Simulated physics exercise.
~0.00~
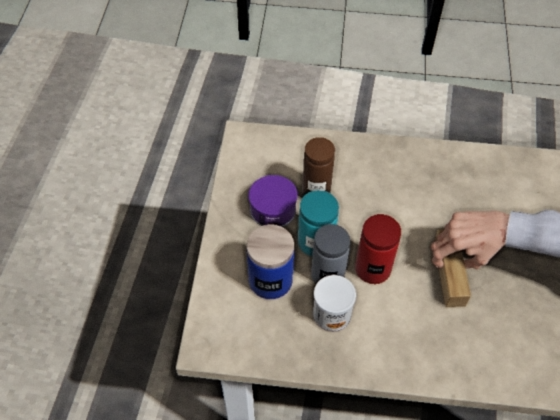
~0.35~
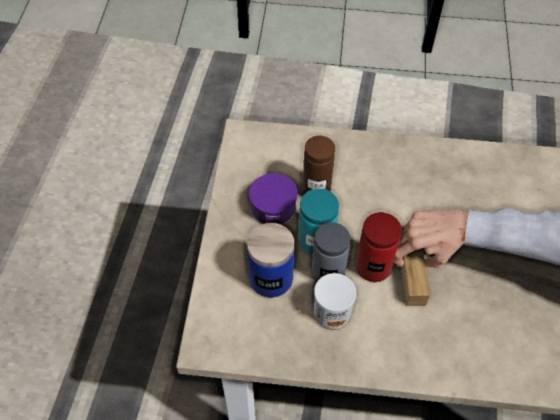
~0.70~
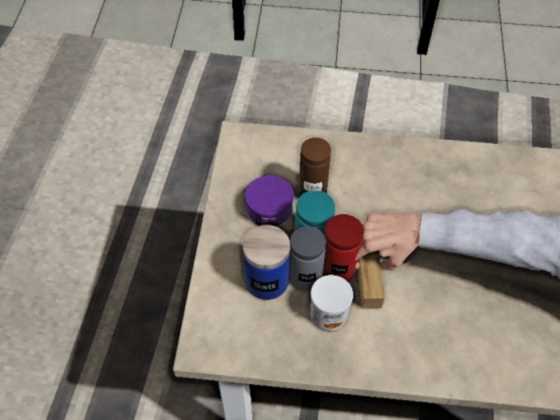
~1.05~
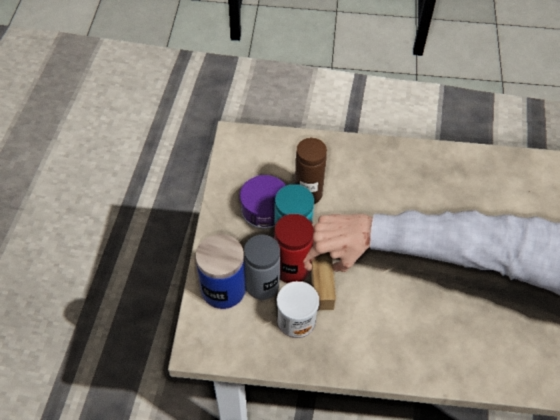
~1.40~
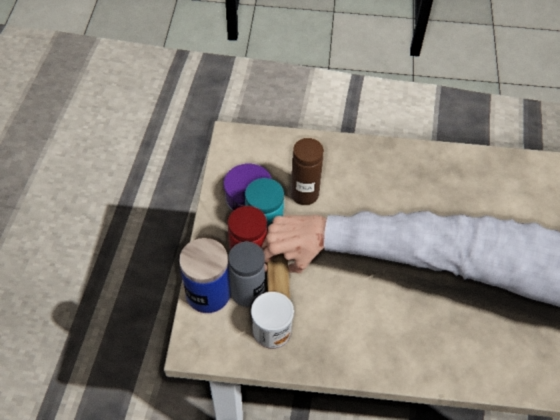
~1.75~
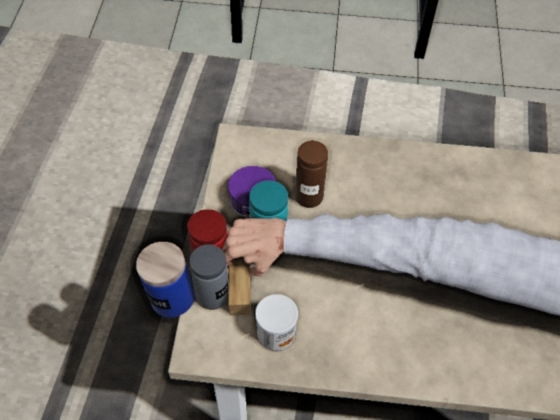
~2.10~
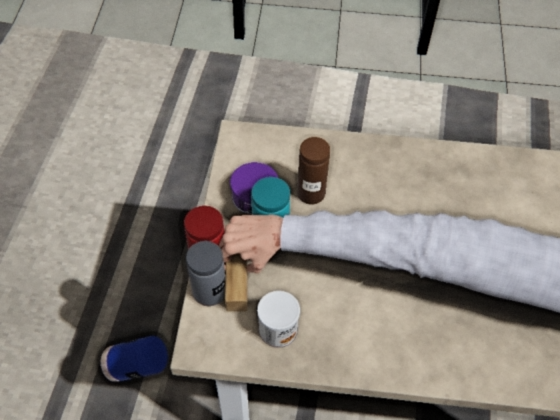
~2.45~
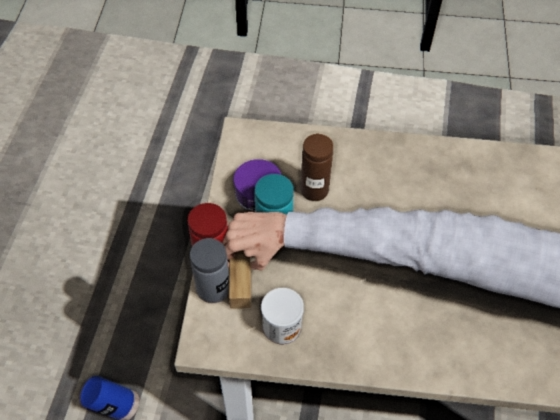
A hand slides a wooden block left, pushing clustered jars until the blue one falls off.
